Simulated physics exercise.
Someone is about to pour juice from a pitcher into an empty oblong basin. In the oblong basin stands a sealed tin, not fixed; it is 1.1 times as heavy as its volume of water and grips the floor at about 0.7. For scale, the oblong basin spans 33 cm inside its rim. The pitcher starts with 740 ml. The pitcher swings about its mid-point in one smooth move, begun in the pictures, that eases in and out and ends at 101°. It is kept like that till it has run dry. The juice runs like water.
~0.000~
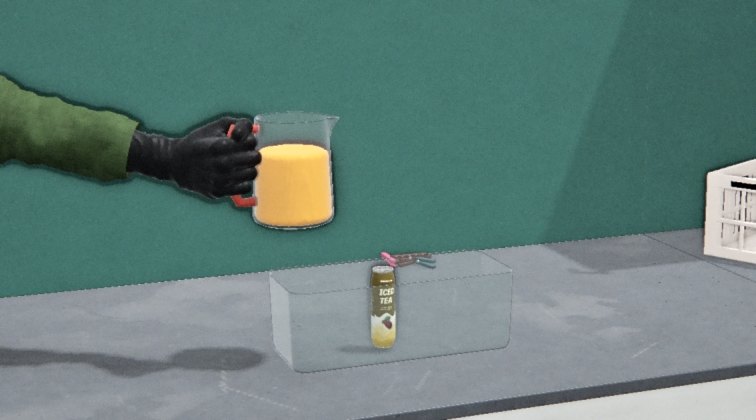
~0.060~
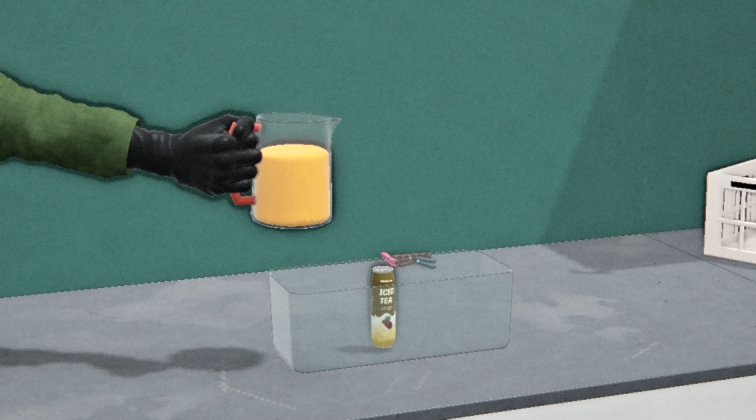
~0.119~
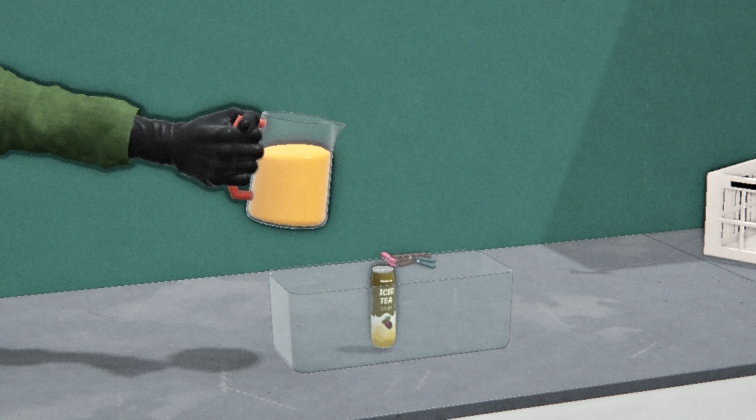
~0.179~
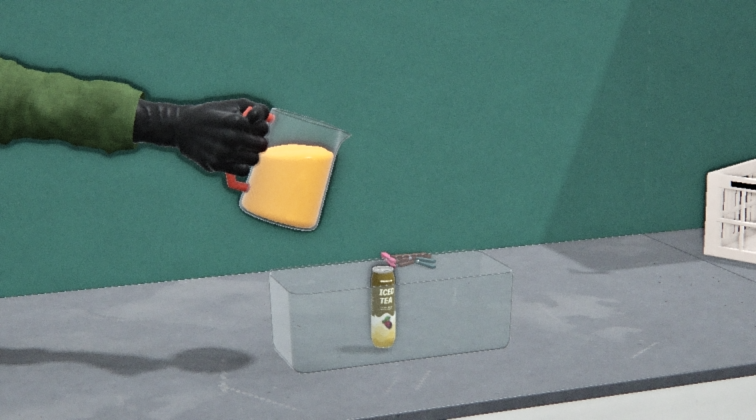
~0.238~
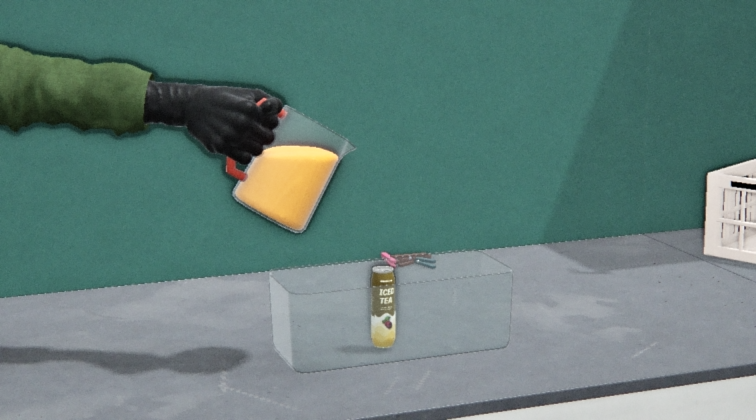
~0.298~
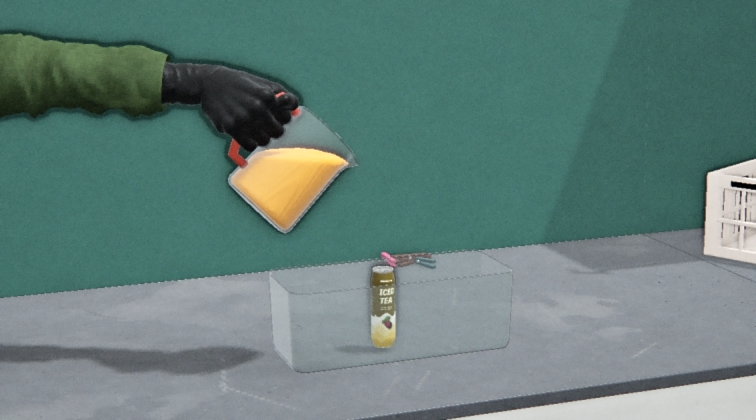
A black-gloved hand steadily tilts a pitcher of orange juice rightward above a clear basin.
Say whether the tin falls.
The tin stays up.
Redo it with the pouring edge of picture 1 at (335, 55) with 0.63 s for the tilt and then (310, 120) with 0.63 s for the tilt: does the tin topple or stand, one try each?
First it stays up; then it falls.
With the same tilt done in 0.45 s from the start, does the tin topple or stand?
The tin keeps standing.
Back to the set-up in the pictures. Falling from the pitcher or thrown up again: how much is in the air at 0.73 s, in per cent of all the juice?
About 24 per cent.
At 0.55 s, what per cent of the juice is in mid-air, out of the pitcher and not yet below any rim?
Near 24 in a hundred.
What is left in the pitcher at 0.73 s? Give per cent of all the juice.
Some 30 per cent.
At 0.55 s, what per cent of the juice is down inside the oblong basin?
Near 4 in a hundred.
By 0.55 s the tilt is 97° and 72 per cent is still to pour; the tin stands where it began.
By 0.73 s the tilt is 101° and 31 per cent is still to pour; the tin stands where it began.
By 0.92 s the tilt is 101° and 12 per cent is still to pour; the tin stands where it began.
By 1.13 s the tilt is 101° and 4 per cent is still to pour; the tin stands where it began.
At rest the tin stands where it began.
